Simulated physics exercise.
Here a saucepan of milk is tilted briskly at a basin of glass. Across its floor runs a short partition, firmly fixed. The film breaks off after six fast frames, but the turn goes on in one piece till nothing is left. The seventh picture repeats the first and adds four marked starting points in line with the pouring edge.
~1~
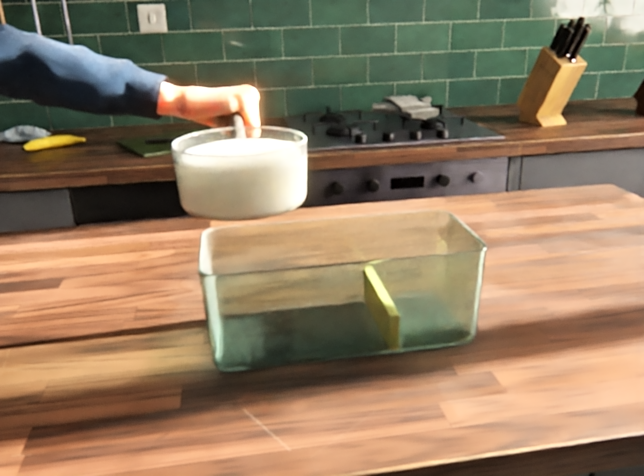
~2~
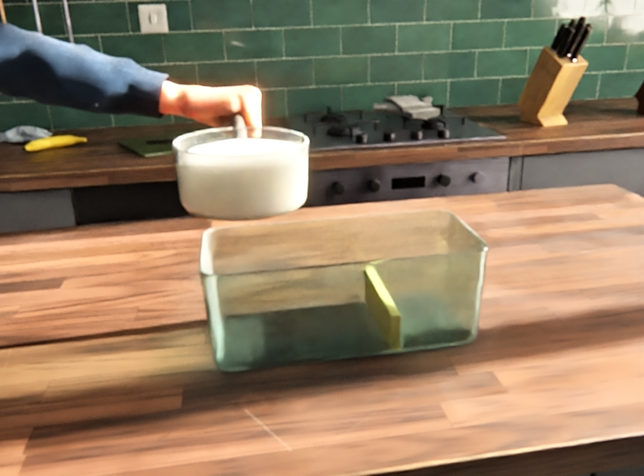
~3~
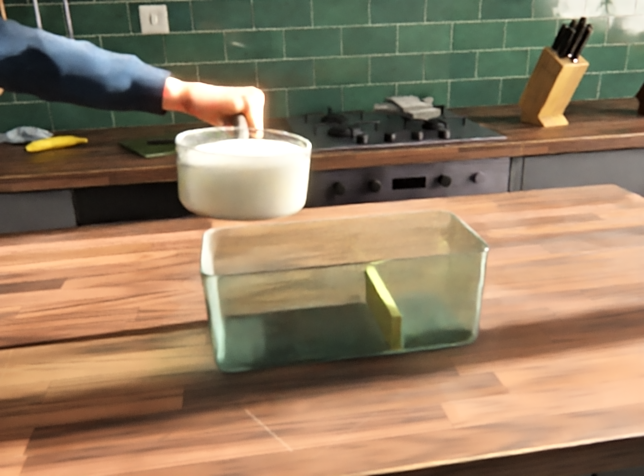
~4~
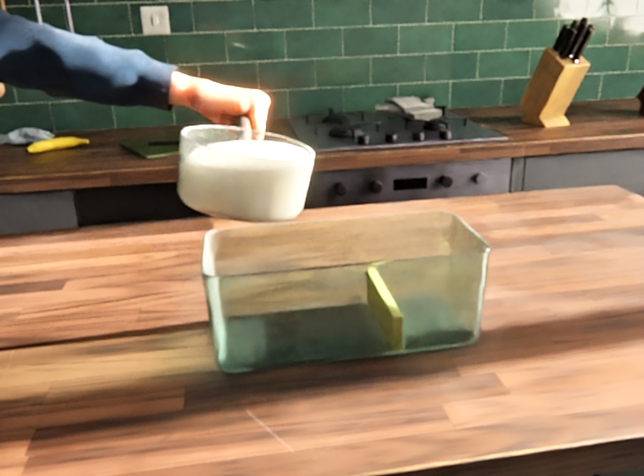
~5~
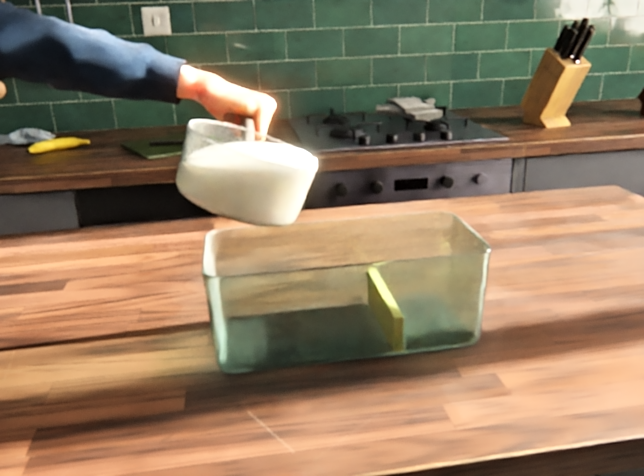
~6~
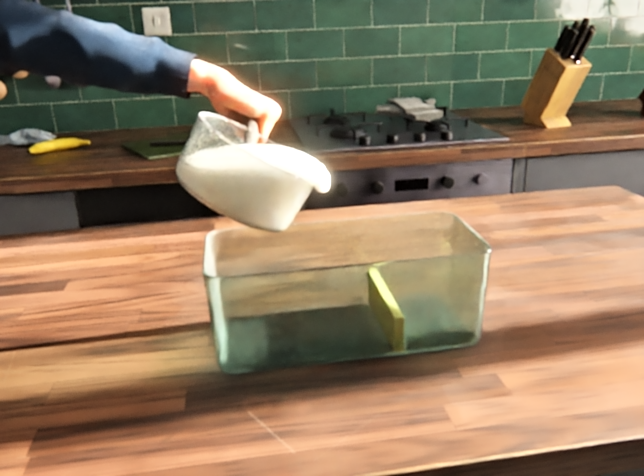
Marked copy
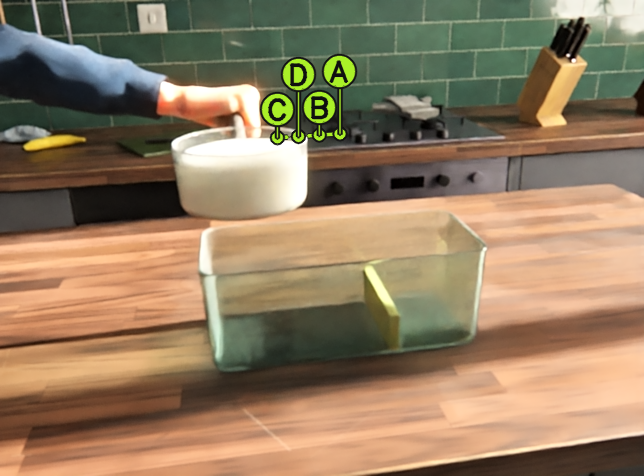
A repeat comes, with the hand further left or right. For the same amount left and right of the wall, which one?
Best: A.
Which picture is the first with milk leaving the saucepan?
Picture 5.
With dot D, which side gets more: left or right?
The left one.
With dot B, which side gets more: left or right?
More ends on the left.
In lime, A at (339, 133); B at (319, 135); C at (277, 137); D at (298, 136).
Choosing A, about 47 % ends left of the wall and 52 % right of it.
Choosing B, about 72 % ends left of the wall and 27 % right of it.
Choosing C, about 91 % ends left of the wall and 8 % right of it.
Choosing D, about 95 % ends left of the wall and 4 % right of it.
